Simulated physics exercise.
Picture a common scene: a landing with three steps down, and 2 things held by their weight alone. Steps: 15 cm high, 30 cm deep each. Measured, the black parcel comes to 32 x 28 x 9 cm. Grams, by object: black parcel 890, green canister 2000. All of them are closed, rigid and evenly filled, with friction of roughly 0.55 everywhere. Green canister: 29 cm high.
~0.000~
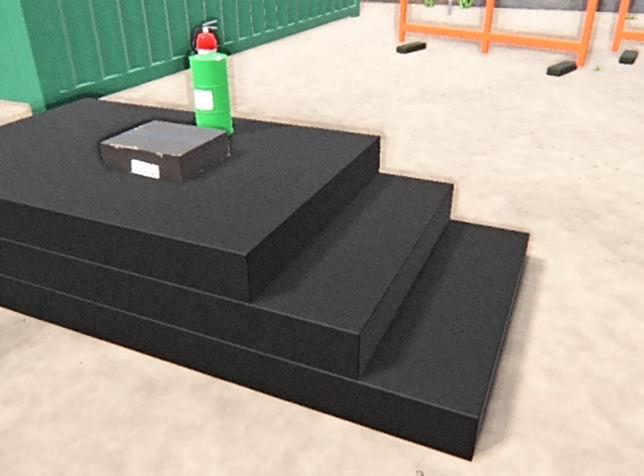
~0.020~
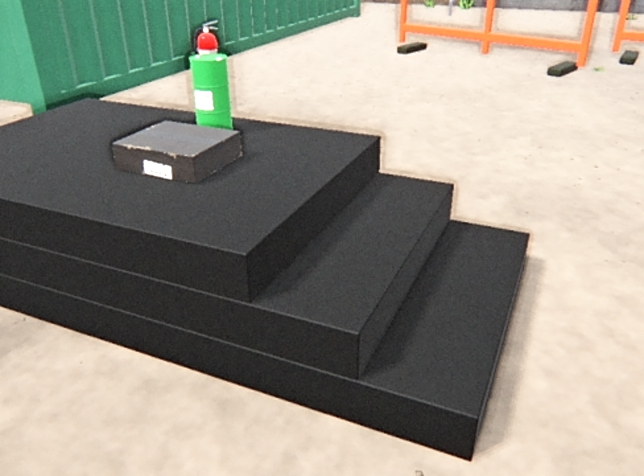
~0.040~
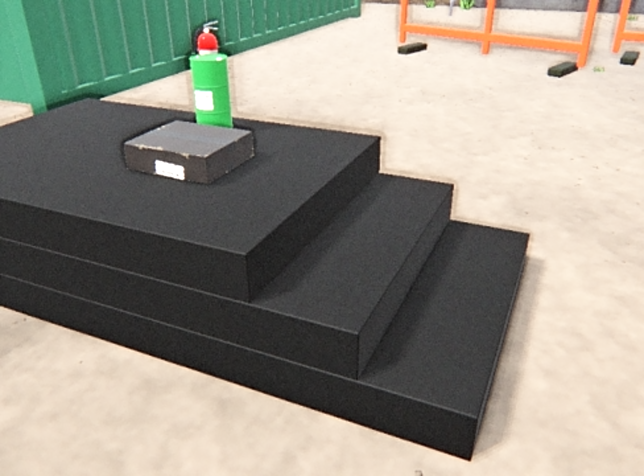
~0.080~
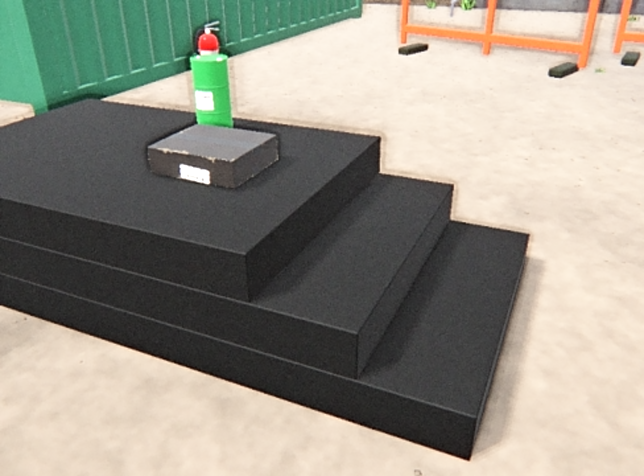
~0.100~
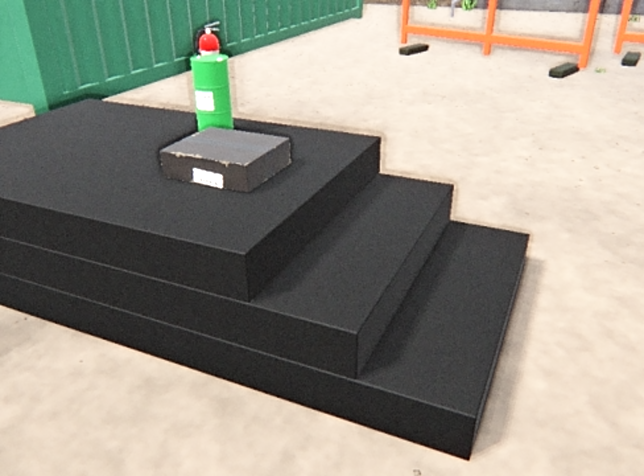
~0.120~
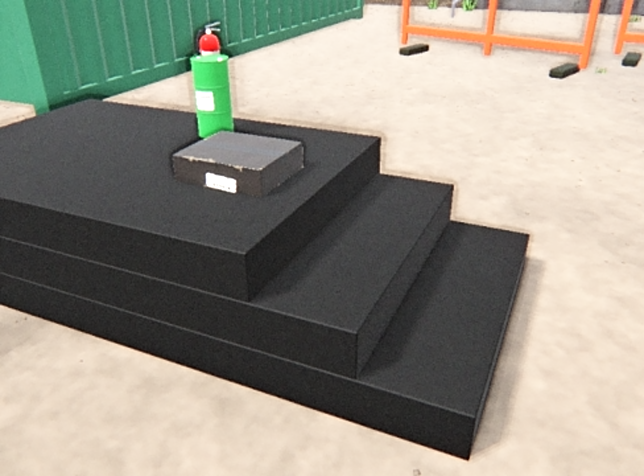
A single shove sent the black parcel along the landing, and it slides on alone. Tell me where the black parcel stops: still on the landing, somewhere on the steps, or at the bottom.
Somewhere on the steps.
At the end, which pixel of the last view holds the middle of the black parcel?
Rest point: Near (378, 229).
After 0.22 s, edge 11 cm ahead; black parcel near (288, 167).
After 0.32 s, 2 cm past the top edge and 0 cm lower; black parcel near (326, 176).
After 0.42 s, 12 cm past the top edge and 4 cm lower; black parcel near (357, 193).
After 0.62 s, 19 cm past the top edge and 13 cm lower; black parcel near (377, 224).
In the end (1.1 s), 19 cm past the top edge and 15 cm lower; green canister under 12 cm from the start. At the end, from the last picture's camera, black parcel near (378, 229).
